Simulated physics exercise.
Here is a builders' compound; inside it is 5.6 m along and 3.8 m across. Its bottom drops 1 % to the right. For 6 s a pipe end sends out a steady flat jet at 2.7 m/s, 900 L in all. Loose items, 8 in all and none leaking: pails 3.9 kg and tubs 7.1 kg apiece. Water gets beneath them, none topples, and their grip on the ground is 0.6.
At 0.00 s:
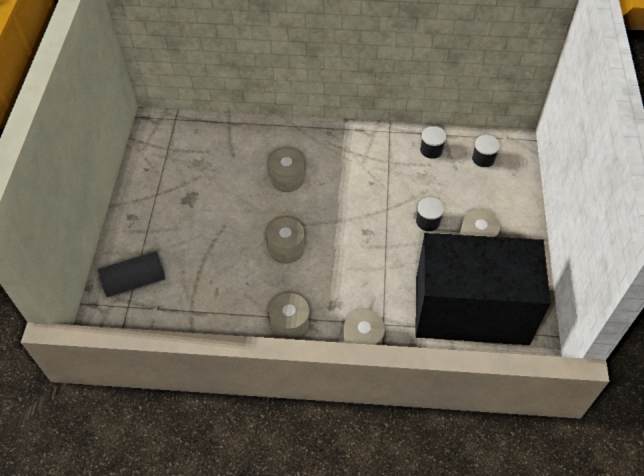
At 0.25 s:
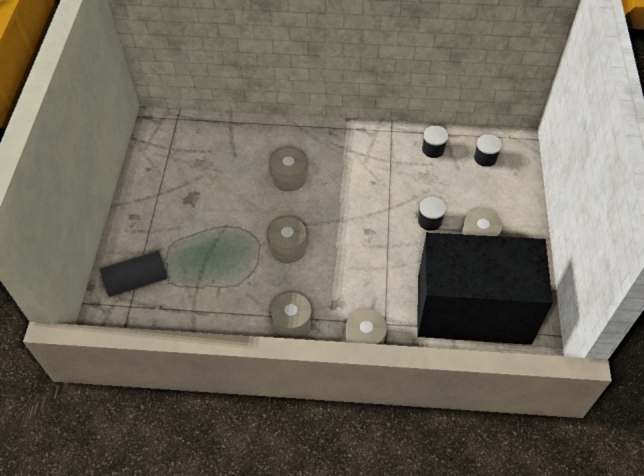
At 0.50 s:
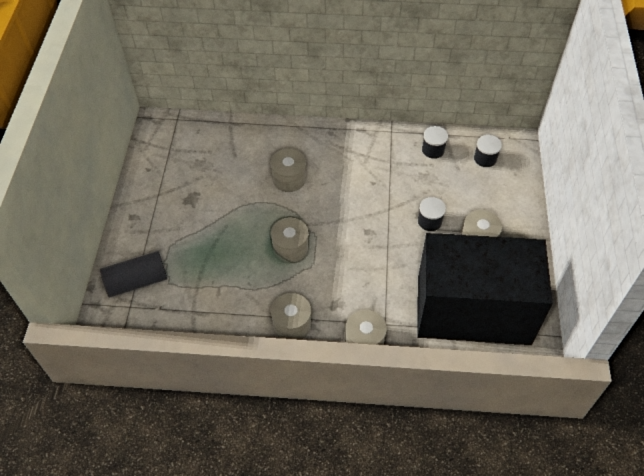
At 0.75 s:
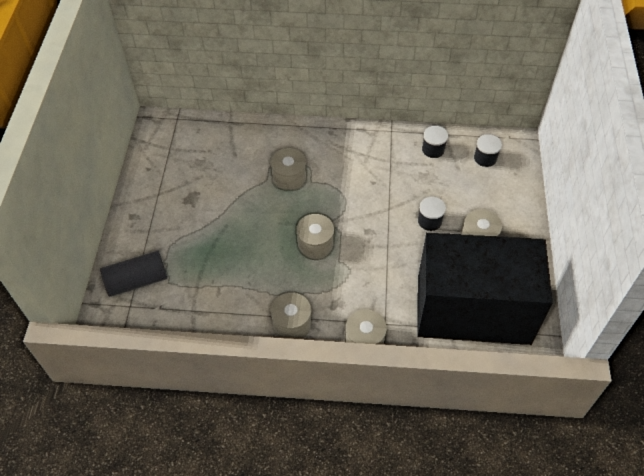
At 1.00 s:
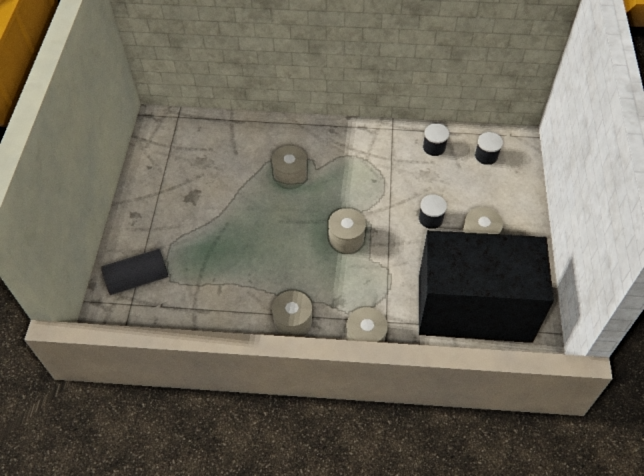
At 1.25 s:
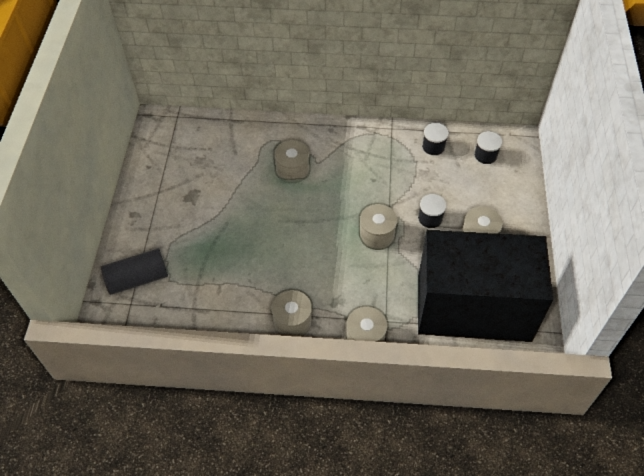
At the start, pale round tubs, smaller dark containers with white tops and a large black box stand on a dry, walled floor. Greenish water then spreads rightward from the dark block at left, reaching the middle tub, which slides right as the pool widens, and the upper tub shifts slightly.
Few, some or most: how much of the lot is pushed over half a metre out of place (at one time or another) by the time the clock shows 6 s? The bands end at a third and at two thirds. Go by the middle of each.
Share: At least two thirds.
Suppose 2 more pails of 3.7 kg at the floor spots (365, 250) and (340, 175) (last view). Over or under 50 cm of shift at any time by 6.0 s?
In that order: Over, past it.
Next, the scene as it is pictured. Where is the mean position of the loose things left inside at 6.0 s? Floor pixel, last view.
At about (445, 224).
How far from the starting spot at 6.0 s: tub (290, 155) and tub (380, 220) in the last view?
In turn: 80 cm, 250 cm.
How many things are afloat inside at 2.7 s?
At that moment 2.
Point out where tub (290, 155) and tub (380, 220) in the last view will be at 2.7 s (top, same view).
Near (310, 120) and (454, 220).
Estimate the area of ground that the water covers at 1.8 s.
Roughly 8.5 m2.
After 1.8 s 1 of 8 are over 50 cm from their spots; 0 afloat.
After 2.7 s 5 of 8 are over 50 cm from their spots; 2 afloat.
After 4.2 s 6 of 8 are over 50 cm from their spots; 5 afloat.
After 6.0 s 6 of 8 are over 50 cm from their spots, and 6 have been at some point; 6 afloat.
